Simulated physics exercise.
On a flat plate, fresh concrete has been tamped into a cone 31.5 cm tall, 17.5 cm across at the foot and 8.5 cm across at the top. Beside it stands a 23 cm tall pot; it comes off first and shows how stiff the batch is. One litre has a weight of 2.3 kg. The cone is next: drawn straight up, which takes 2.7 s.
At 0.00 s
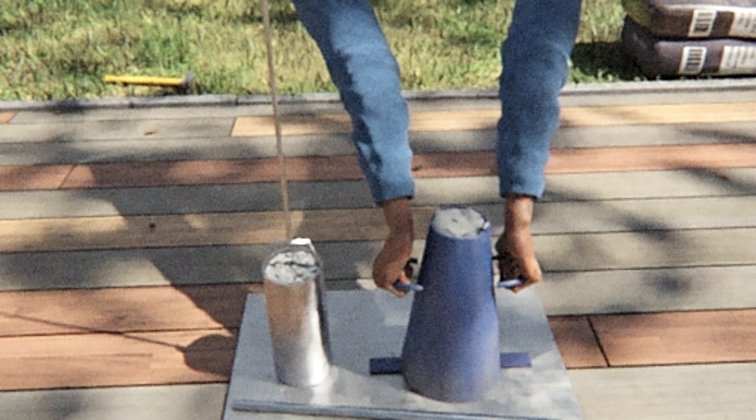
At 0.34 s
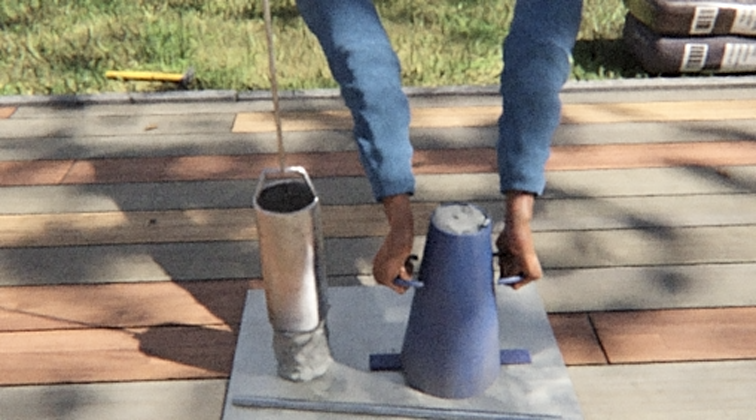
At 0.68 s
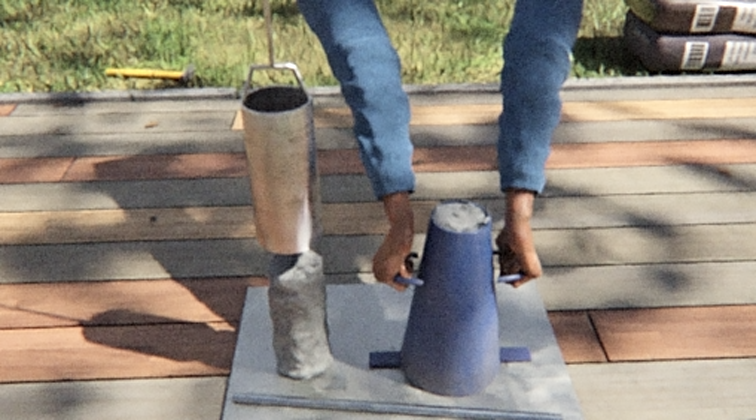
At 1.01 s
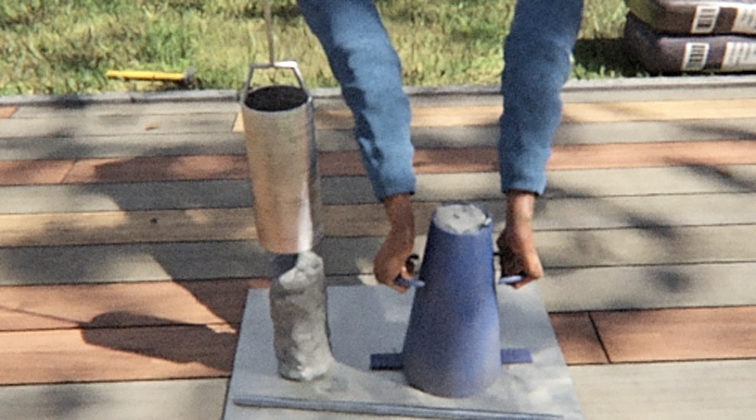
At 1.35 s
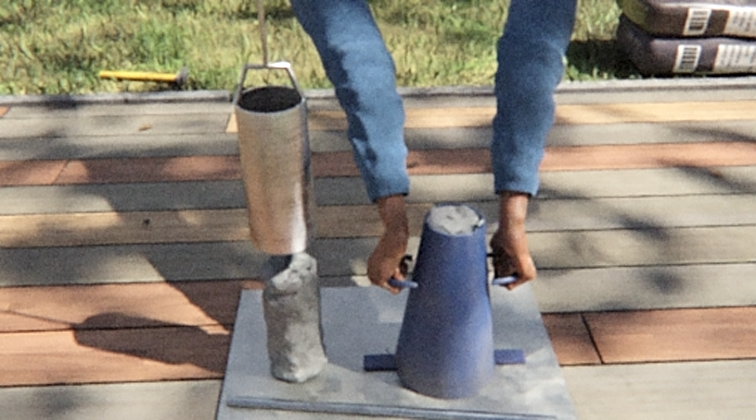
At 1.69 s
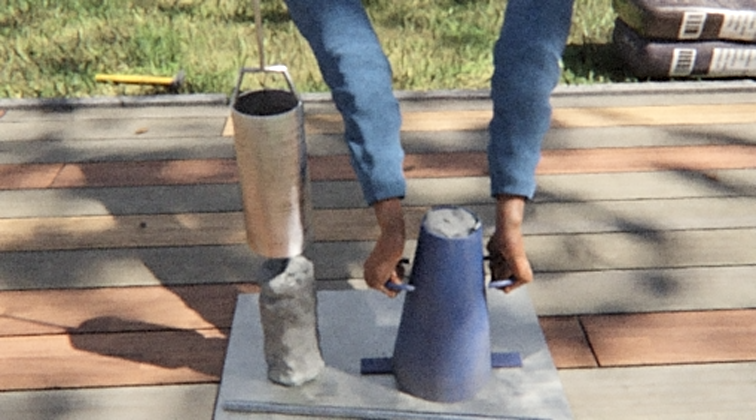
On a sunlit wooden deck, a metal pot rose off a plate and hung above a rough column of wet concrete, while two hands gripped a blue cone on the right that stayed put.
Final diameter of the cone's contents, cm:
18 cm.
After 2.4 s, the cone is up 8.0 cm; the fresh concrete has come down 0.1 cm to 31 cm and is 18 cm wide.
After 3.0 s, the cone is up 19 cm; the fresh concrete has come down 0.1 cm to 31 cm and is 18 cm wide.
After 3.7 s, the cone is up 32 cm; the fresh concrete has come down 0.1 cm to 31 cm and is 18 cm wide.
After 4.5 s, the cone is clear; the fresh concrete has come down 0.1 cm to 31 cm and is 18 cm wide.
After 7.5 s, at rest, the cone is clear; the fresh concrete has come down 0.1 cm to 31 cm and is 18 cm wide.
